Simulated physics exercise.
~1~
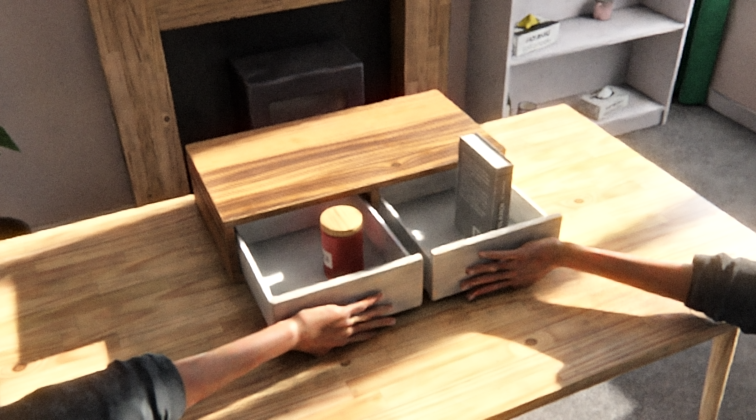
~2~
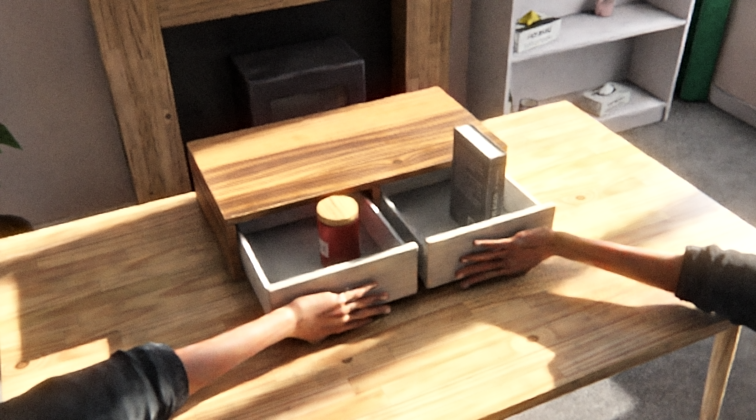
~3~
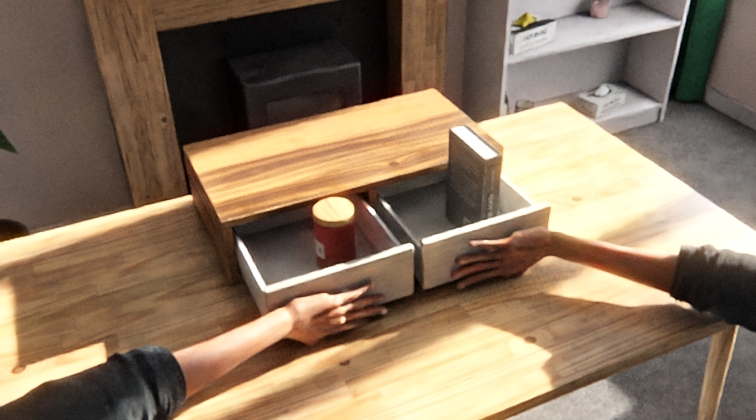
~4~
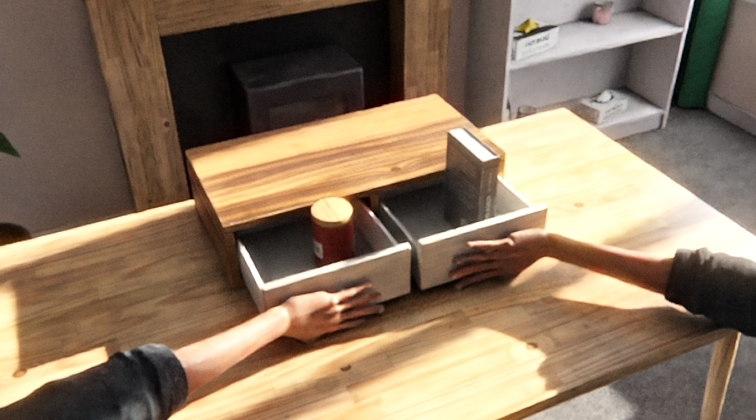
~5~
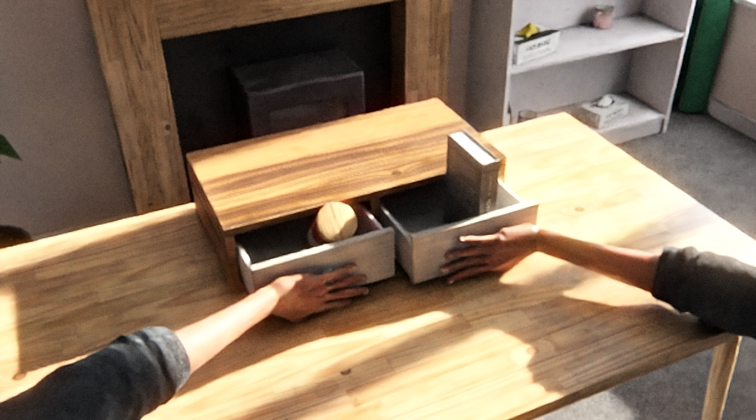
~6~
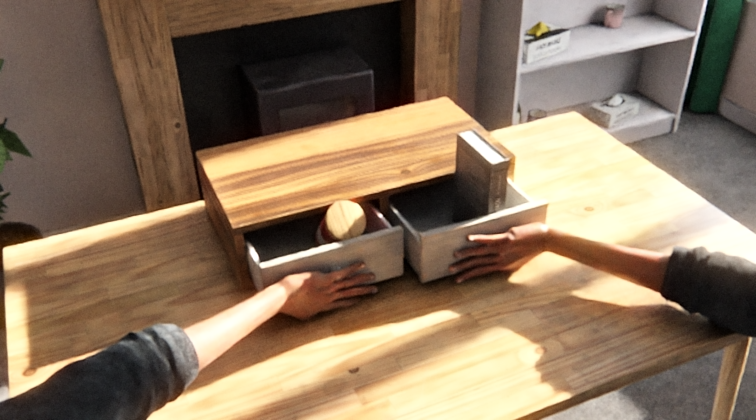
Two open drawers with pale fronts jut from a low wooden chest on a sunlit wooden table, seen from above in a slightly swaying view, with a dark fireplace and white shelves behind. A red jar with a tan lid stands in the left drawer, and a grey book stands upright in the right one. A pair of hands, one on each drawer front, pushes both gently inward. The drawers slide back a little, carrying the jar and book along. The jar then tips into a lean while the book stays upright, and both drawers stop, still partly open.
